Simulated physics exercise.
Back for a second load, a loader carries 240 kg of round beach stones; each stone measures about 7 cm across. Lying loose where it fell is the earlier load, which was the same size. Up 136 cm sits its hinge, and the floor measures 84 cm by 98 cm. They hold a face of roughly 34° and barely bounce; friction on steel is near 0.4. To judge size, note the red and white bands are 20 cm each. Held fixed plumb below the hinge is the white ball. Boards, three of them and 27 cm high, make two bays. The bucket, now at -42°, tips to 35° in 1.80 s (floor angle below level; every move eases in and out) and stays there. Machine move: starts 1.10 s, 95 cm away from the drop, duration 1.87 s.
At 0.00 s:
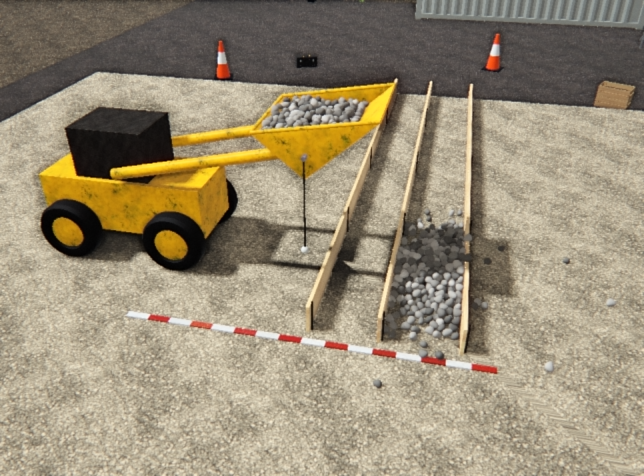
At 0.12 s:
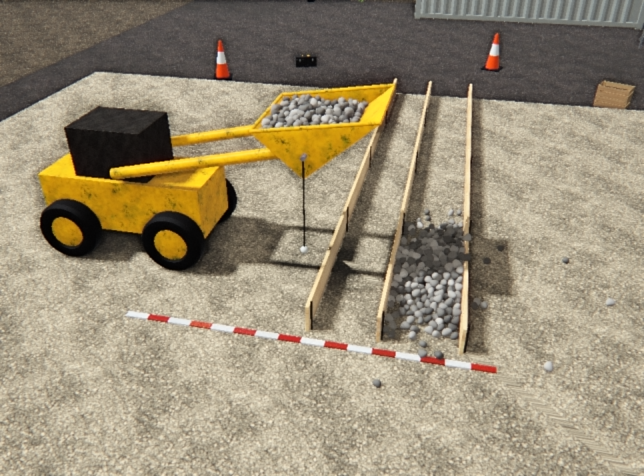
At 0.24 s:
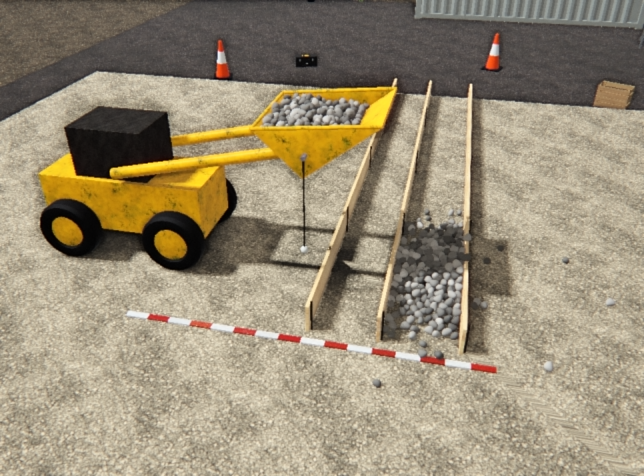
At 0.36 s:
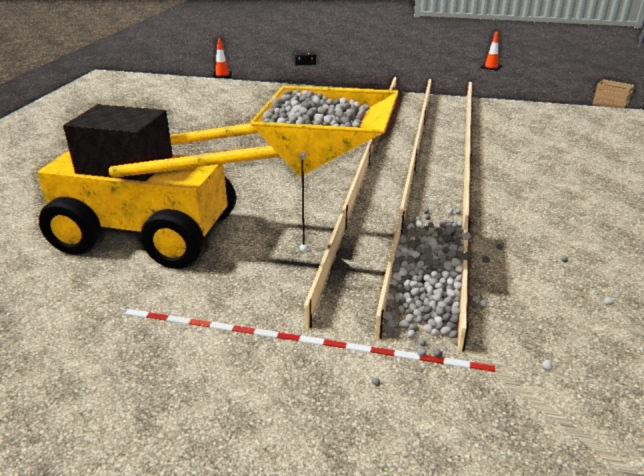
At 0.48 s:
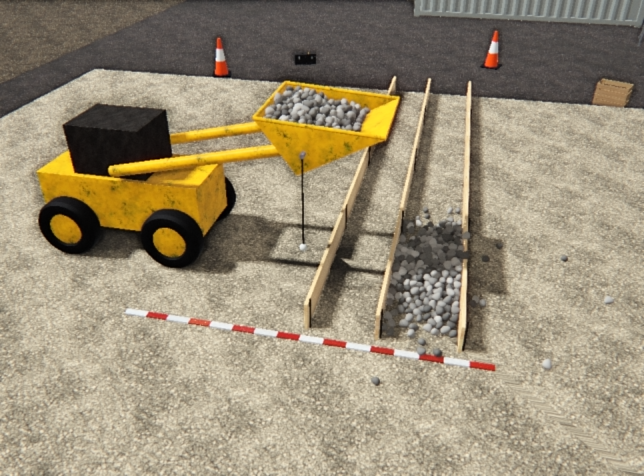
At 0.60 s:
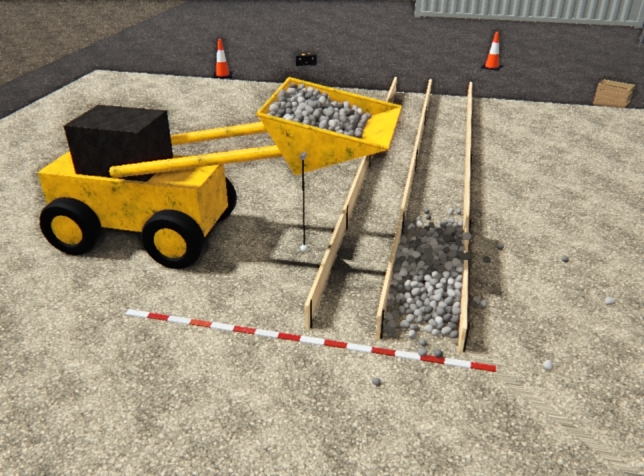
In this clip, a yellow loader stands still beside three wooden boards, holding up a bucket of grey stones as earlier stones lie between the two right-hand boards; the bucket slowly tilts forward, its right lip lowering slightly.
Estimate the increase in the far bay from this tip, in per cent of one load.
Roughly 14 per cent of a load more.
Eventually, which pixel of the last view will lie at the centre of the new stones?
Their centre ends up near (369, 257).
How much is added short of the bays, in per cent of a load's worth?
That comes to about 0 % of a load.
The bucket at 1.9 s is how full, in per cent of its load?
Roughly 15 per cent of its load.
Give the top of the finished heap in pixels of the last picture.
Around (447, 252).
After 1.4 s the floor is at 23°; in per cent of one load, 99 in the bucket, 1 in the near bay, 98 in the far bay, 2 past the last board; the foremost stones are at (517, 289).
After 1.9 s the floor is at 35°; in per cent of one load, 17 in the bucket, 1 short of the bays, 68 in the near bay, 111 in the far bay, 2 past the last board; the foremost stones are at (517, 289).
After 3.4 s the floor is at 35°; in per cent of one load, 0 in the bucket, 86 in the near bay, 112 in the far bay, 2 past the last board; the foremost stones are at (517, 289).
After 5.9 s the floor is at 35°; in per cent of one load, 0 in the bucket, 86 in the near bay, 112 in the far bay, 2 past the last board; the foremost stones are at (517, 289). Net gain in the far bay, 14.
